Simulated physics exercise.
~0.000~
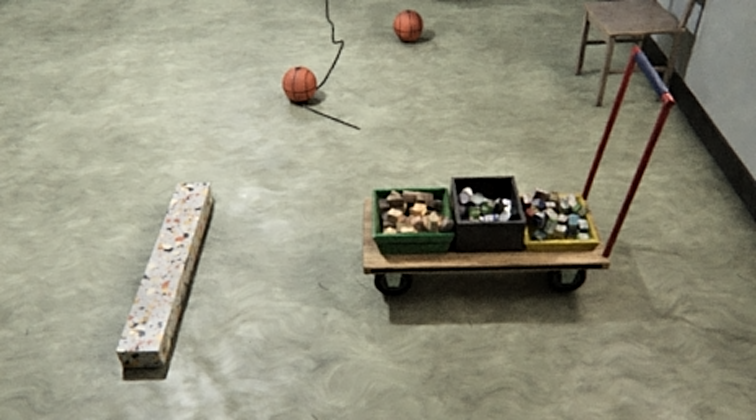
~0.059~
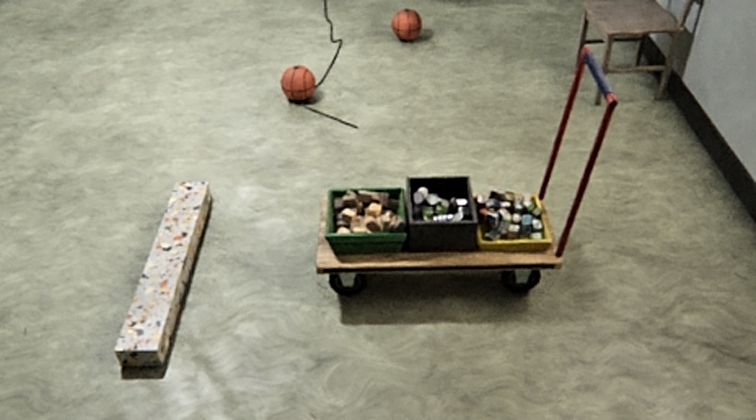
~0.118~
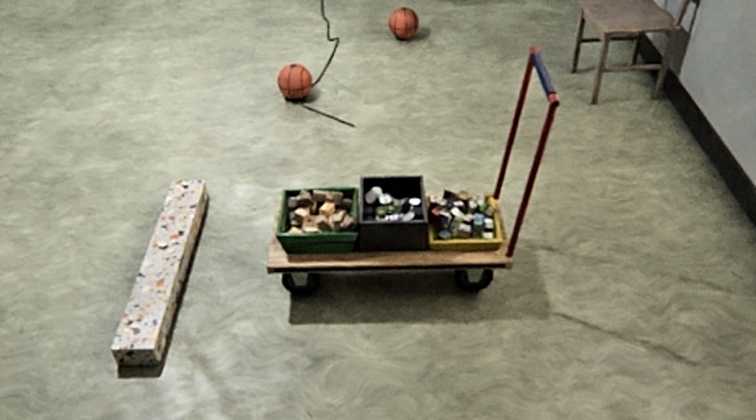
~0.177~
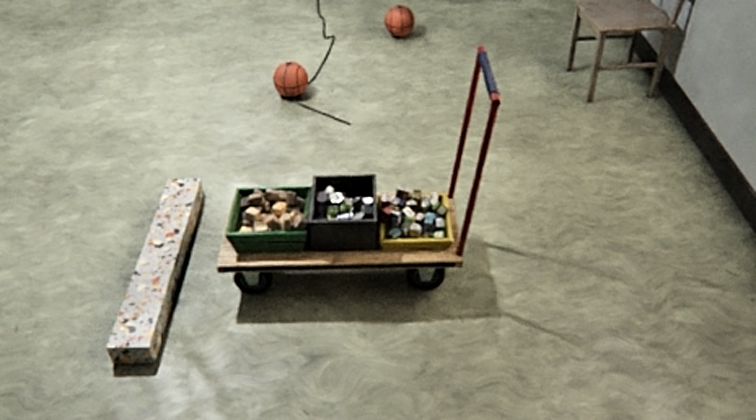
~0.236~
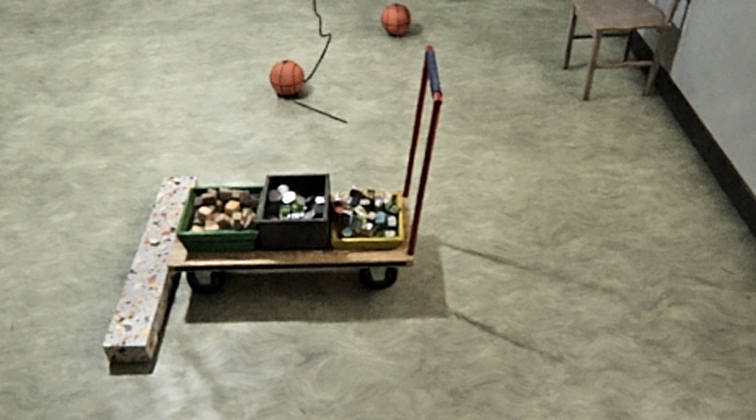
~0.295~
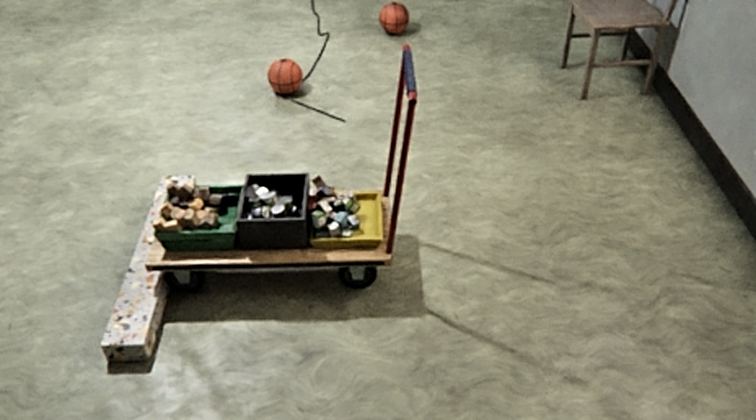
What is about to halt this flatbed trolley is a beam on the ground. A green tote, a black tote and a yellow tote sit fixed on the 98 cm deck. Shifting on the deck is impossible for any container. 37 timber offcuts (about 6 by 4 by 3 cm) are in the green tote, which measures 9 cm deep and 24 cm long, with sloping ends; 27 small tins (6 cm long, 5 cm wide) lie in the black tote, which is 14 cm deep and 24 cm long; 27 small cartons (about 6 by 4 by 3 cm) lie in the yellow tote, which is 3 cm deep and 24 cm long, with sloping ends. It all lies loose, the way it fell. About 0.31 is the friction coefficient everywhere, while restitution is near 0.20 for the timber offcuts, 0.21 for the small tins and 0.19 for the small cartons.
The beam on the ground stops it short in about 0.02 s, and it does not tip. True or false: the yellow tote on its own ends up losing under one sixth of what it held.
False.
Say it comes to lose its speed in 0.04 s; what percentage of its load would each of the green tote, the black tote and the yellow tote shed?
With that change, green tote 20 per cent, black tote 0 per cent, yellow tote 30 per cent.
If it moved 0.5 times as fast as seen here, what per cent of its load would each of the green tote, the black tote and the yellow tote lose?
Green tote 0, black tote 0, yellow tote 10 per cent.
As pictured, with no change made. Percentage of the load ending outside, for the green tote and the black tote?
Green tote: 20 %; black tote: 5 %.
After 0.35 s, 1 of 37 out of the green tote, 0 of 27 out of the black tote and 3 of 27 out of the yellow tote.
After 0.47 s, 4 of 37 out of the green tote, 1 of 27 out of the black tote and 6 of 27 out of the yellow tote.
After 0.70 s, 8 of 37 out of the green tote, 2 of 27 out of the black tote and 8 of 27 out of the yellow tote.
When it is over (at 1.21 s), 8 of 37 out of the green tote, 2 of 27 out of the black tote and 8 of 27 out of the yellow tote. Asked share, 8 of 27, 30 per cent.
